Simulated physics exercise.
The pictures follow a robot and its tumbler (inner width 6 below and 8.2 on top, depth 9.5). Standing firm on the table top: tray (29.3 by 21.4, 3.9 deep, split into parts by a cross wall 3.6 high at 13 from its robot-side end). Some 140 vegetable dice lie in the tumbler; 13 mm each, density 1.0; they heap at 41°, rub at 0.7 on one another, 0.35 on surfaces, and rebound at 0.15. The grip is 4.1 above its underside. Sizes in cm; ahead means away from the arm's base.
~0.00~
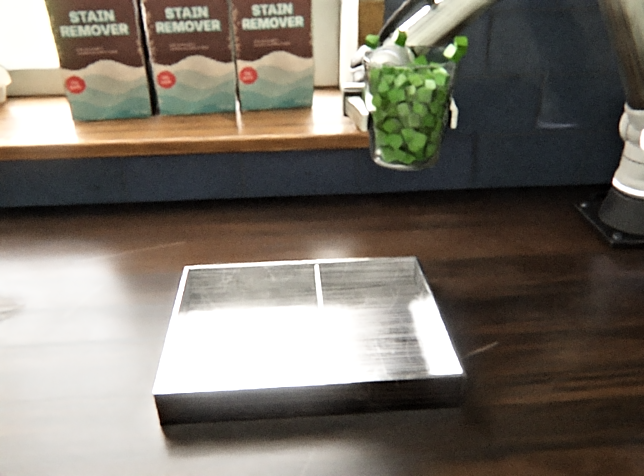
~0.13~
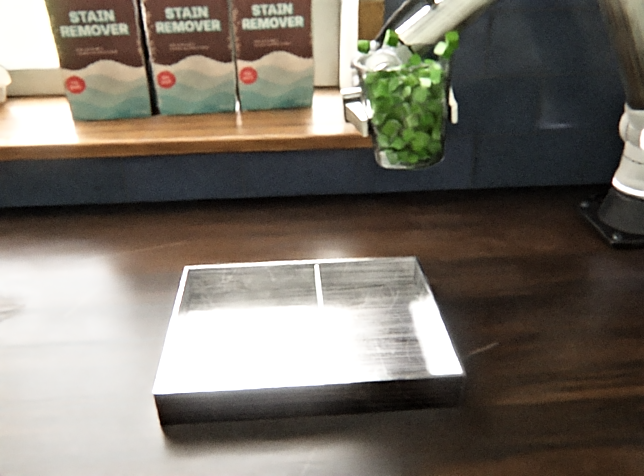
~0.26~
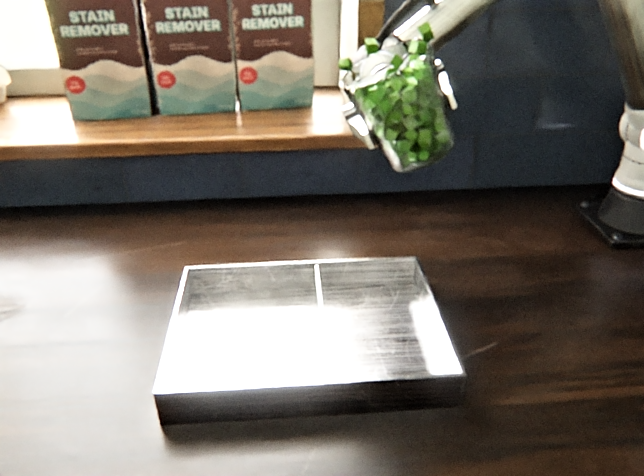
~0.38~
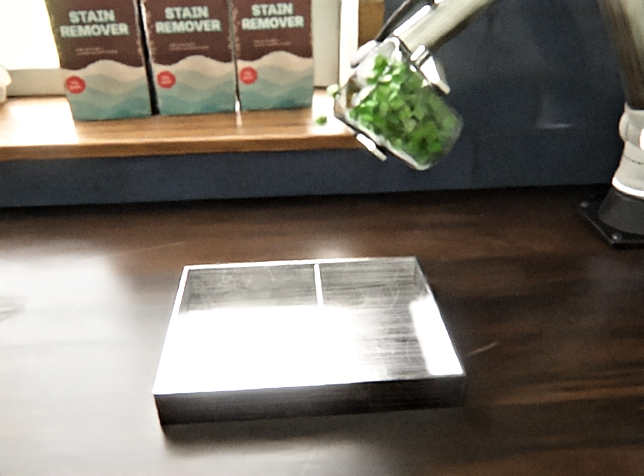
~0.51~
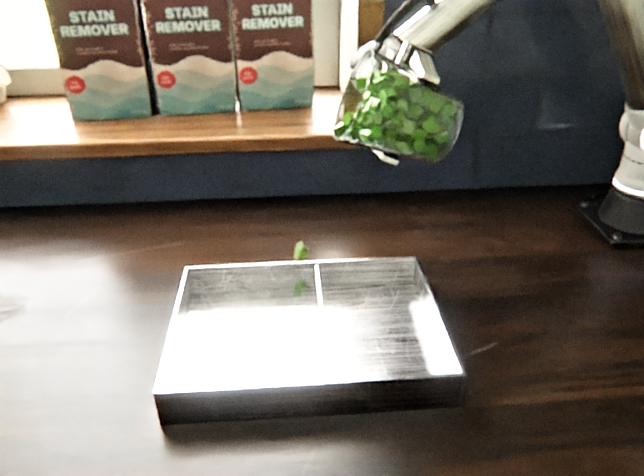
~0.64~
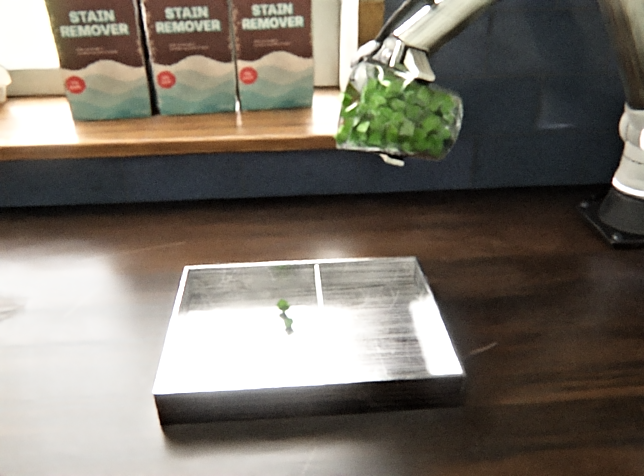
The video shows a robot arm holding a clear tumbler of green vegetable dice above a divided tray on a dark table, tilting it steadily toward the left until nearly horizontal, while a couple of pieces drop into the tray.
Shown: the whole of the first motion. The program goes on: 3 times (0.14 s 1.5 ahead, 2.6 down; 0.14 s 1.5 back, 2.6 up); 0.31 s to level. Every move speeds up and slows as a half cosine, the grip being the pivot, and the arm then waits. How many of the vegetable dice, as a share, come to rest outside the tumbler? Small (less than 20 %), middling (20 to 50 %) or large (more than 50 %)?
A small share, less than 20 %, ends outside the tumbler.
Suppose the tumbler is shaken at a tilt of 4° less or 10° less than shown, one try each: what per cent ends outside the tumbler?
About 5 and 5 per cent.
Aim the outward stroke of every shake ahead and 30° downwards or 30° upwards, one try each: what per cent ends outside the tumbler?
Some 10 and 40 per cent.
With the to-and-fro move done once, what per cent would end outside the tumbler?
In that case some 5 per cent.
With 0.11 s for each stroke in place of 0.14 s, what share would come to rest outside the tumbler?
It would be near 5 per cent.
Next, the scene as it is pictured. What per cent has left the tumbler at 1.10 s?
About 5 per cent by then.
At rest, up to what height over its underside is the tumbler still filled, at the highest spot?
Roughly 9.5 cm.
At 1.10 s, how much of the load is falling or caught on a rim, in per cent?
Some 0 per cent.
After 1.10 s, tilted 74° forward, highest piece 27 above the table; 128 in the tumbler, 7 in the far-side part.
After 1.56 s, tilted 62° forward, highest piece 29 above the table; 126 in the tumbler, 9 in the far-side part.
After 1.99 s, level, highest piece 32 above the table; 126 in the tumbler, 9 in the far-side part.
After 3.04 s, level, highest piece 32 above the table; 126 in the tumbler, 9 in the far-side part.
At rest, 126 in the tumbler, 9 in the far-side part. That is 7 % outside the tumbler.
